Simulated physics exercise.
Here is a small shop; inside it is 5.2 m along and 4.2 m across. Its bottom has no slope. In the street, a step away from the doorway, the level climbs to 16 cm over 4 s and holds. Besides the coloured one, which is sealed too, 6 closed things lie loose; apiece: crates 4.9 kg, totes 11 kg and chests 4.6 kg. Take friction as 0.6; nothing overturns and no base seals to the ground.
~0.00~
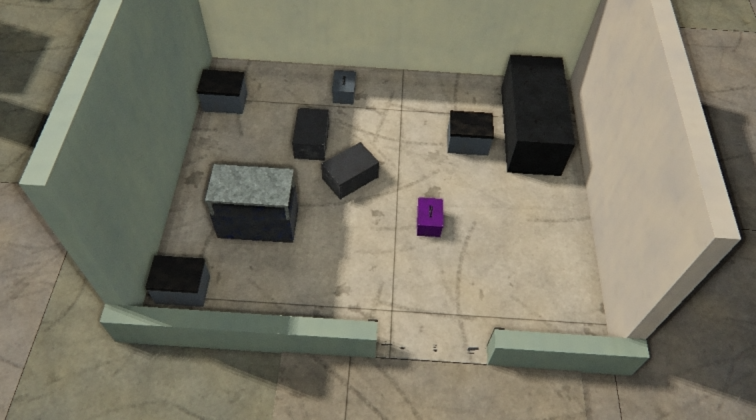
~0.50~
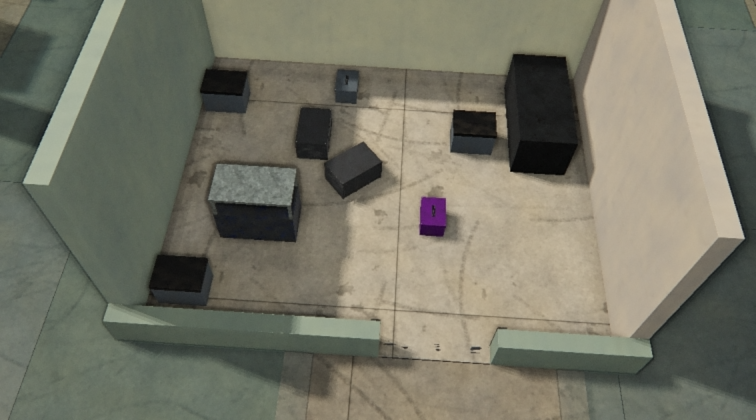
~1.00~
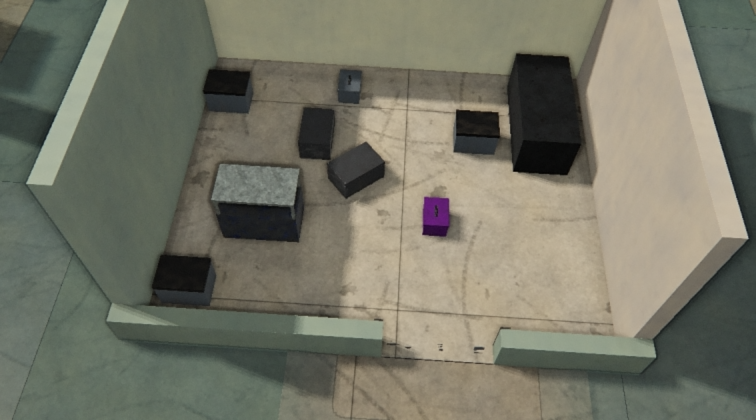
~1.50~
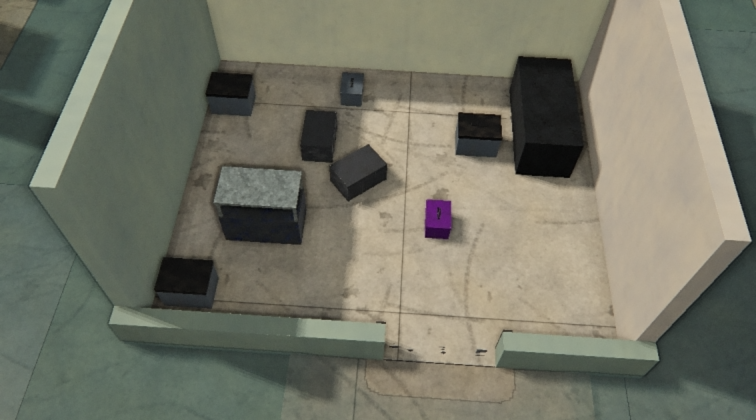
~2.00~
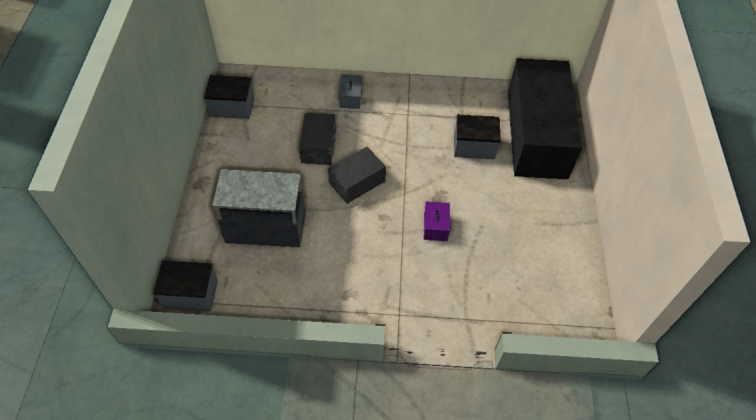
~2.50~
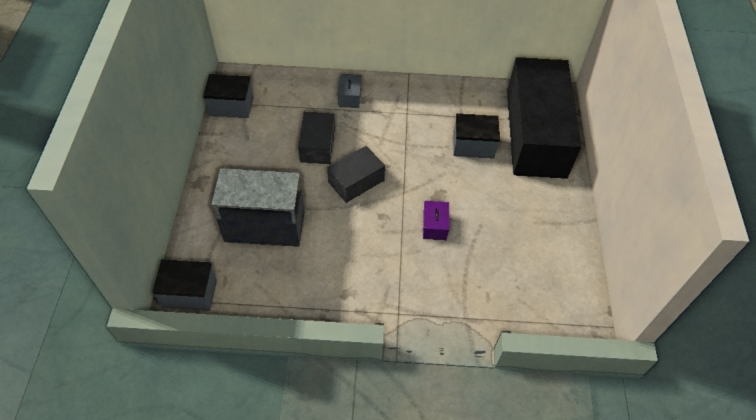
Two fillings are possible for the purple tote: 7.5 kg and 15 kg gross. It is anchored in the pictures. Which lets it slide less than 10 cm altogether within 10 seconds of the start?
Verdict: Only the larger load is enough.
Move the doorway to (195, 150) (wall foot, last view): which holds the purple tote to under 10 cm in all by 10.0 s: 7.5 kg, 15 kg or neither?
Then the lower weight is enough.
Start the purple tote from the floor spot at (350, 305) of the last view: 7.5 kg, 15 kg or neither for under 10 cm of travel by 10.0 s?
The smaller is enough.
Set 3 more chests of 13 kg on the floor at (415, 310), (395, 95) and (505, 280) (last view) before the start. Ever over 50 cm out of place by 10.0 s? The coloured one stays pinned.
In that order: Over, under, past it.
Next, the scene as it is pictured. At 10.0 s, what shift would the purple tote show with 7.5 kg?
Roughly 30 cm.
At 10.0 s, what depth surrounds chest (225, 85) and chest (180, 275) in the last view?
About 6 and 1 cm.
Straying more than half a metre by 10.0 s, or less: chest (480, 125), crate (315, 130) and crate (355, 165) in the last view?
In turn: Past it, over, more.
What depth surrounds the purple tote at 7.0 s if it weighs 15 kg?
Roughly 4 cm.
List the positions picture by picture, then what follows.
In the first picture, the purple tote at (431, 212), on the bottom; water covers 0.0 m2; 0 of 7 have shifted.
In the second picture, the purple tote at (434, 211), on the bottom; 0.0 m2 under water; 0 of 7 have shifted.
In the third picture, the purple tote at (436, 211) rests on the ground; 0.0 m2 under water; 0 of 7 have shifted.
In the fourth picture, the purple tote at (439, 214) rests on the ground; water covers 0.0 m2; 0 of 7 have shifted.
In the fifth picture, the purple tote at (438, 216) rests on the ground; water covers 0.0 m2; 0 of 7 have shifted.
In the sixth picture, the purple tote at (437, 215), on the bottom; water covers 0.2 m2; 0 of 7 have shifted.
After 3.5 s the purple tote would be 0 cm from its start with 7.5 kg and 0 cm from its start with 15 kg; 1 cm of water round it then.
After 4.5 s the purple tote would be 0 cm from its start with 7.5 kg and 0 cm from its start with 15 kg; 4 cm of water round it then.
After 7.0 s the purple tote would be 26 cm from its start with 7.5 kg and 0 cm from its start with 15 kg; 4 cm of water round it then.
After 10.0 s the purple tote would be 26 cm from its start with 7.5 kg and 0 cm from its start with 15 kg; 4 cm of water round it then.
